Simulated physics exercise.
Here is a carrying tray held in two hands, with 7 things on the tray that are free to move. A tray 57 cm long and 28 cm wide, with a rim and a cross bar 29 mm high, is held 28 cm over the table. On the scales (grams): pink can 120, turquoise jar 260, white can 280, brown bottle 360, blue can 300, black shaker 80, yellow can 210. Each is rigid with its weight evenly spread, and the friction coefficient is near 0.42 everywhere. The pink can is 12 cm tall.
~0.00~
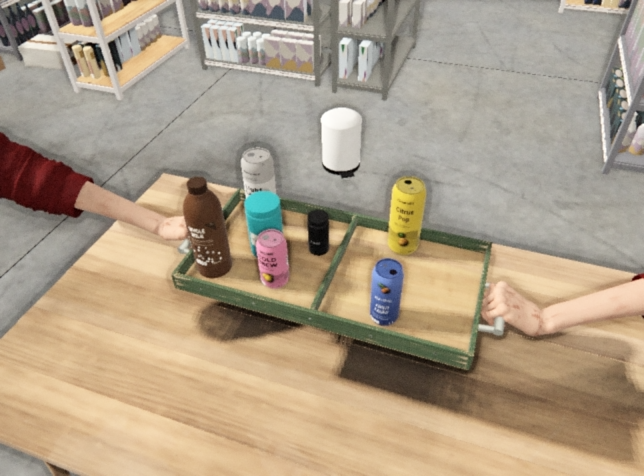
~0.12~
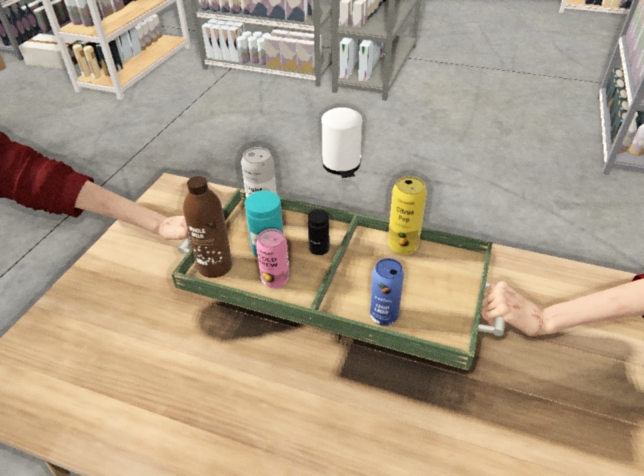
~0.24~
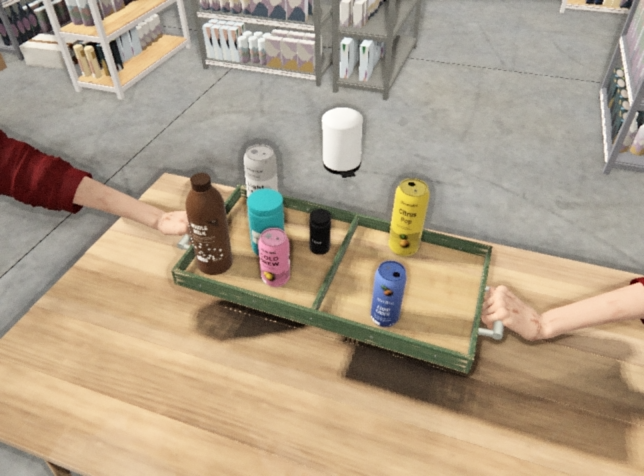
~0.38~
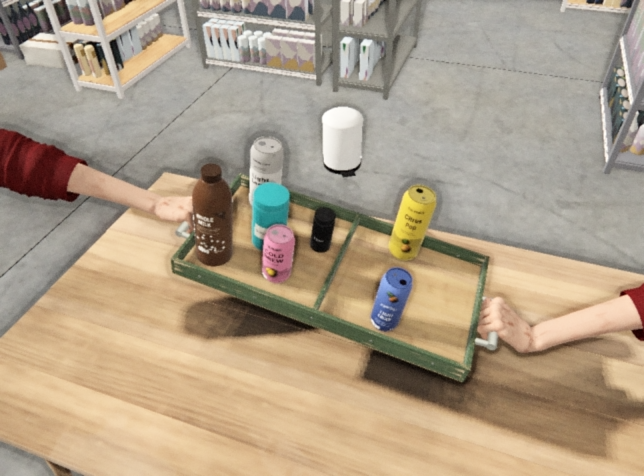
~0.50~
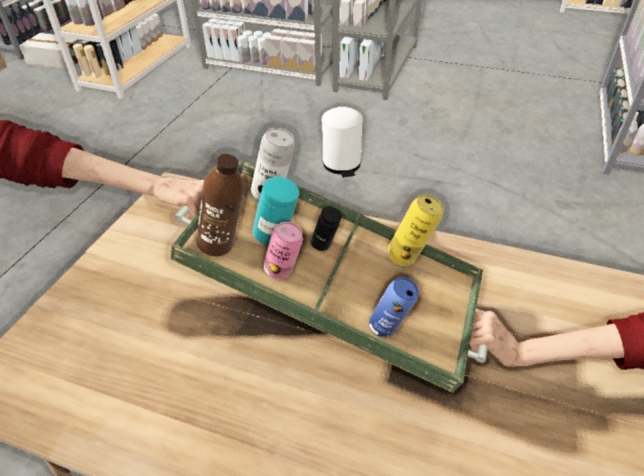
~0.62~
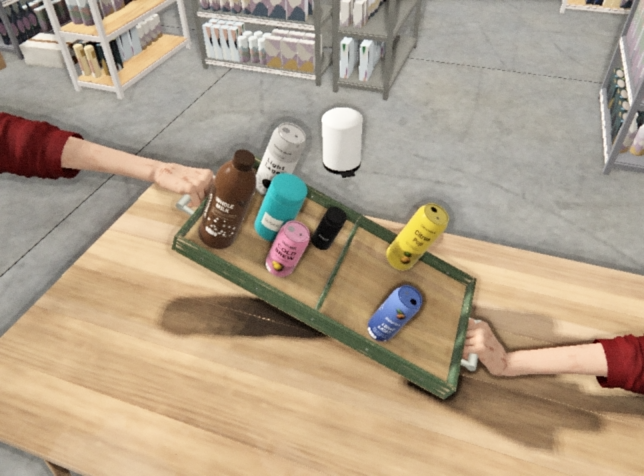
At the start, two hands hold a green-rimmed tray level above a wooden table, with a brown bottle, cans, a turquoise jar and a black shaker standing on it. The hands then tilt the tray steadily, lowering its right end, and the items lean rightward with it, keeping roughly their places.
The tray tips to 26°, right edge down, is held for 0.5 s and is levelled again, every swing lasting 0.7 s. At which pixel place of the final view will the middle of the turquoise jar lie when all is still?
Look near (316, 243).
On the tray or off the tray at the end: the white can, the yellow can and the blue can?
The white can ends on the tray; the yellow can is still on the tray; the blue can ends on the tray.
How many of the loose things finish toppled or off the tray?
That comes to 5.
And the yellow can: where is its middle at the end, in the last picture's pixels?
Around (478, 242).
By 0.92 s, tilt 26°, right edge down; turquoise jar 4 cm from its spot near (300, 216); white can rocked 60° off its seat; yellow can rocked 49° off its seat.
By 1.02 s, tilt 26°, right edge down; turquoise jar 6 cm from its spot near (311, 223); white can on its side; yellow can rocked 75° off its seat.
By 1.52 s, tilt 21°, right edge down; brown bottle now off the tray; turquoise jar rocked 4° off its seat near (330, 241); white can rocked 72° off its seat.
By 1.82 s, tilt 3°, right edge down; turquoise jar 12 cm from its spot near (318, 242); pink can on its side; white can rocked 72° off its seat.
When it is over (3.6 s), off the tray, brown bottle; lying over on the tray, pink can, white can, blue can and yellow can; not toppled but over 5 cm from the start, turquoise jar; the last one within 5 cm of the start. In the last view, turquoise jar near (316, 243).
